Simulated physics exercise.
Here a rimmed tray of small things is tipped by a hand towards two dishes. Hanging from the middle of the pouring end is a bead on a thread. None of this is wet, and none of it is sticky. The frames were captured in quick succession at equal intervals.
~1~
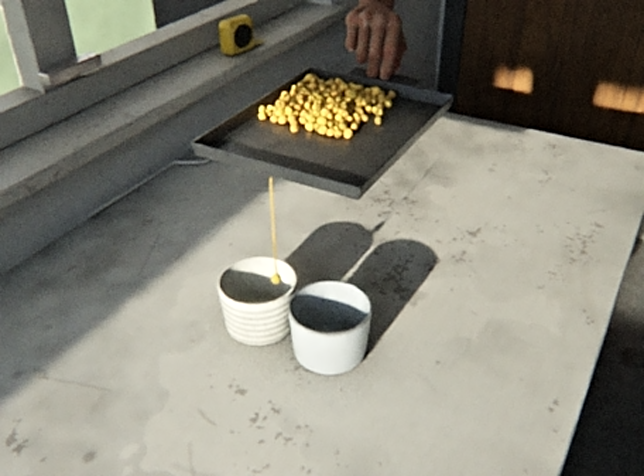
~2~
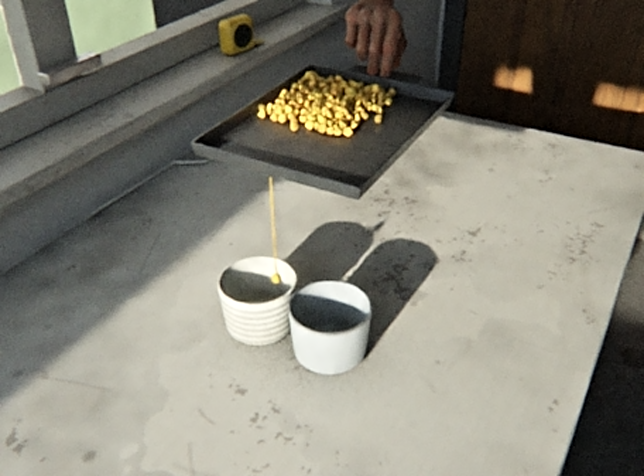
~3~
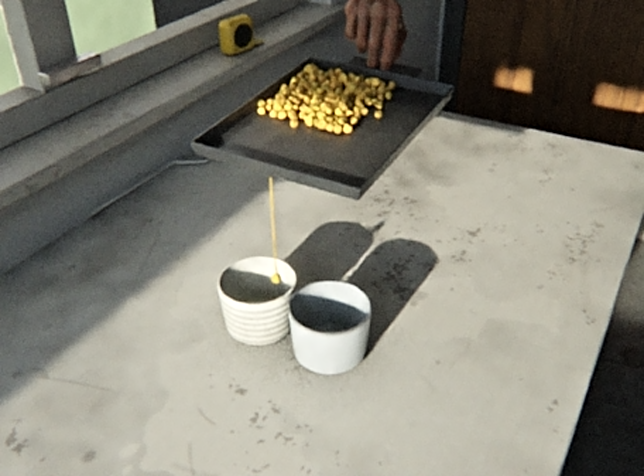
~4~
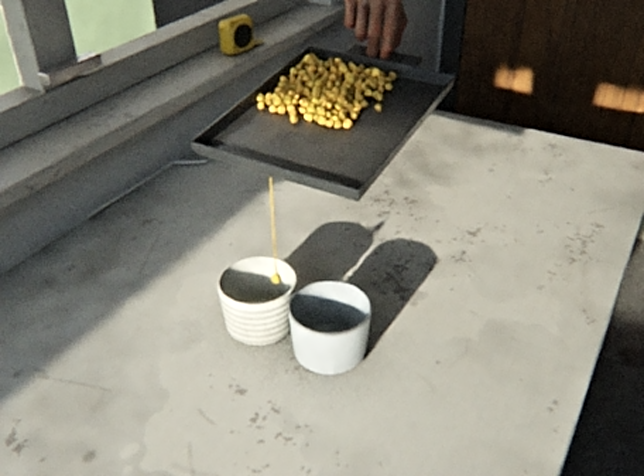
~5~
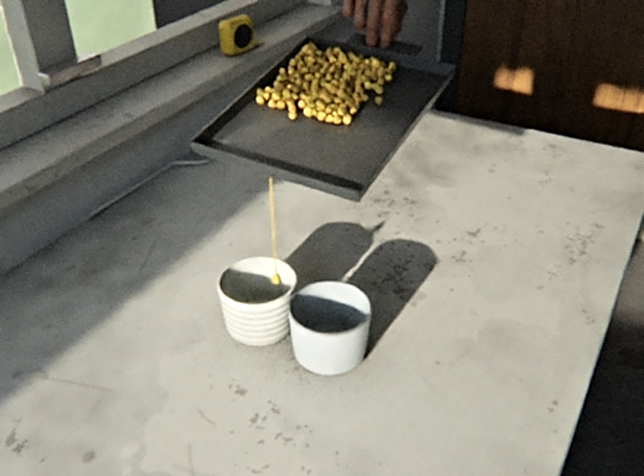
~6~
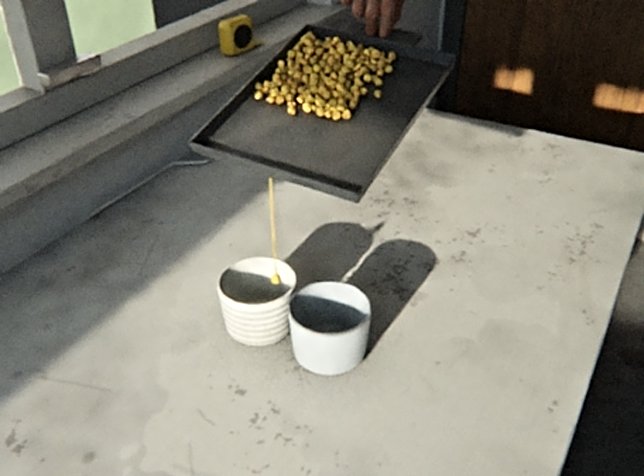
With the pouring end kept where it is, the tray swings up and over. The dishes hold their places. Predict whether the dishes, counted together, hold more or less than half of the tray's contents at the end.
So the dishes get the minority of the load, I reckon.
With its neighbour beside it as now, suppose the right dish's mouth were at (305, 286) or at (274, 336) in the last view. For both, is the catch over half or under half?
Taking the tries in order: A minor share, followed by a major share.
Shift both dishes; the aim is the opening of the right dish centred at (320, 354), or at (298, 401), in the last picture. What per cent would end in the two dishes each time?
It would be roughly 60 per cent, followed by roughly 0 per cent.
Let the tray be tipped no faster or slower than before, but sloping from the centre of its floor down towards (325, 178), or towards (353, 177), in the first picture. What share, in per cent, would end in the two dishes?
Respectively close to 40 and 70 in a hundred.
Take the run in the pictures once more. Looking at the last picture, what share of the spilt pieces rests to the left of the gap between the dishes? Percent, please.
Estimate: About 80 in every hundred.
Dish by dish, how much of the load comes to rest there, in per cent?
I'd say some 0 in a hundred wind up in the left dish, and some 20 in a hundred in the right.
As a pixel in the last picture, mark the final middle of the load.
Around (266, 380), give or take.
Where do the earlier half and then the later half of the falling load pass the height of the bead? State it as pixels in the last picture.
Earlier half at (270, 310), later half at (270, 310).
Soon, tray tipped steeply; most on the tray; a small part outside both; a small part in the air.
A while on, tray tipped right over; most on the tray; a stray few in the right dish; a stray few in the left dish; a small part outside both; a stray few in the air.
Towards the end, tray tipped past a quarter turn; about a quarter in the right dish; a stray few in the left dish; most outside both.
Finally, tray tipped past a quarter turn; about a quarter in the right dish; a stray few in the left dish; most outside both.
